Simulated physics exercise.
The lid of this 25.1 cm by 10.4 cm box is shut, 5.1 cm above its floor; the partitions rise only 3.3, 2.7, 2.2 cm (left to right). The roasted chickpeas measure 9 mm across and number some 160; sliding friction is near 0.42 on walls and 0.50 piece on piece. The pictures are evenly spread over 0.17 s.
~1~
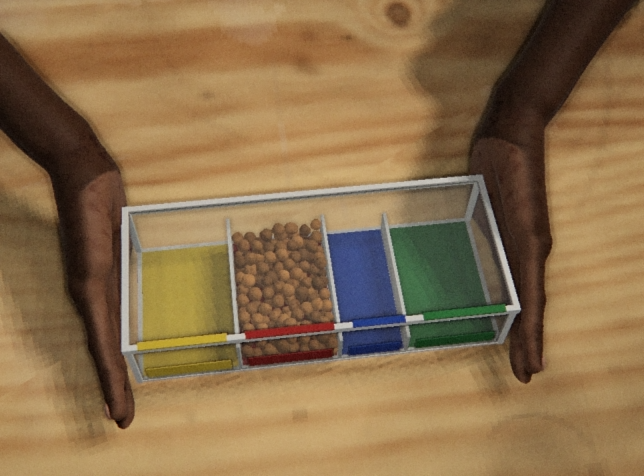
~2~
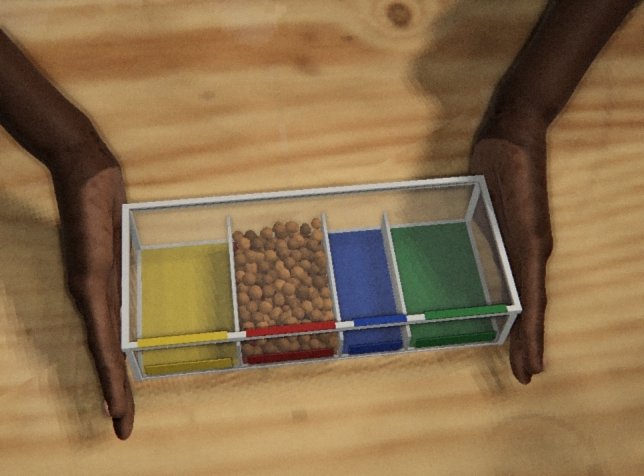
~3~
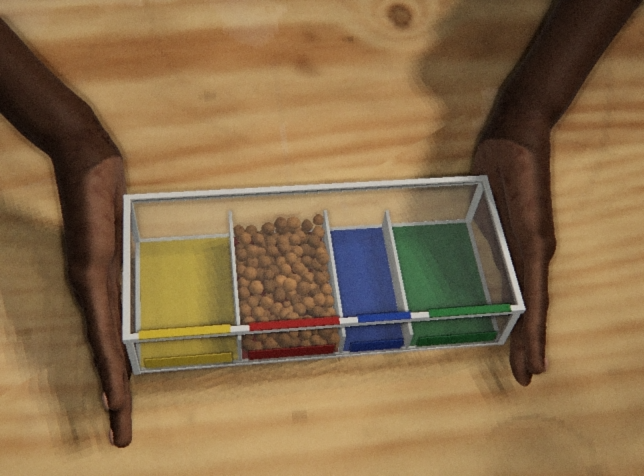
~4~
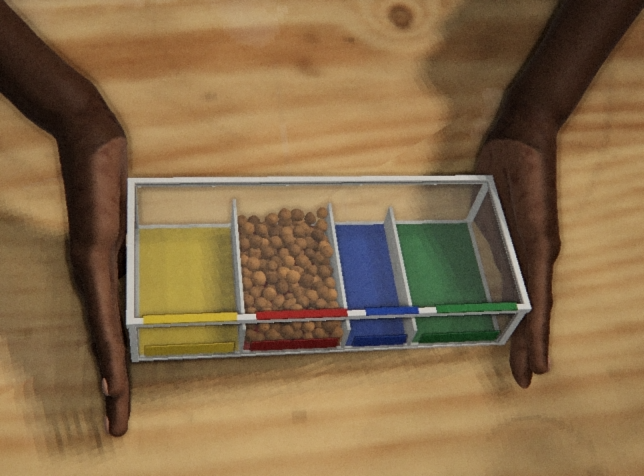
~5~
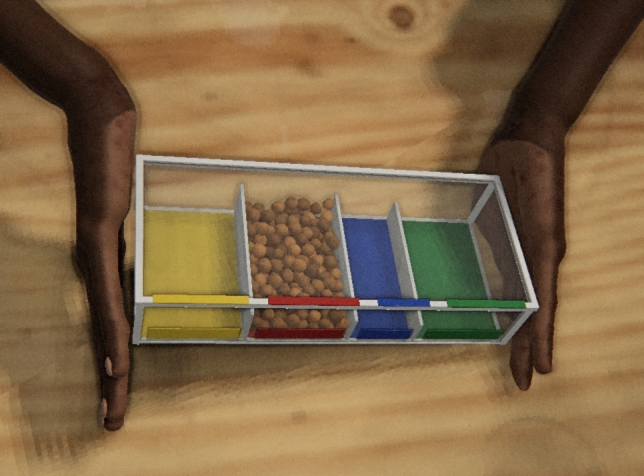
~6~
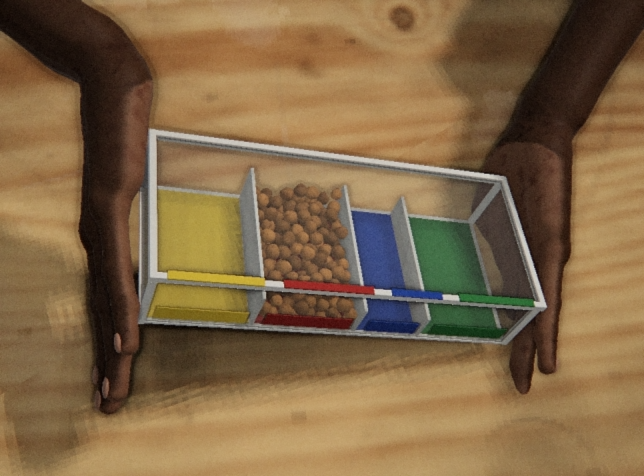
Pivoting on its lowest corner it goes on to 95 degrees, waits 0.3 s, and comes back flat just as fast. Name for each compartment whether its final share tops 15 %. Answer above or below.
Red: Above, blue: Below, green: Above, yellow: Below.
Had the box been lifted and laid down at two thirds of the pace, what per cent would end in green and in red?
Green 80; red 20.
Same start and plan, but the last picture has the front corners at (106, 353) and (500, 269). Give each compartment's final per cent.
Red 55, blue 0, green 0, yellow 45.
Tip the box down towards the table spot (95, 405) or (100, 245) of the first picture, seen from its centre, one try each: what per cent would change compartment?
About 25 and 25 per cent.
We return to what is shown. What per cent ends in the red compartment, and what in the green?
Red 35; green 55.
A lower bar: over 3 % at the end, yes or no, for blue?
Blue yes.
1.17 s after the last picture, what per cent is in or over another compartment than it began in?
About 60 per cent.
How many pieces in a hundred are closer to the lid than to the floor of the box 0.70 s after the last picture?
Roughly 60 per cent.
Then, 0.70 s after the last picture, tilt 95 degrees; red 50 %, blue 5 %, green 45 %.
Then, 1.17 s after the last picture, tilt 53 degrees; red 40 %, blue 5 %, green 55 %.
Then, 1.71 s after the last picture, tilt 0 degrees; red 35 %, blue 10 %, green 55 %.
In the end, red 35 %, blue 10 %, green 55 %, yellow 0 %.
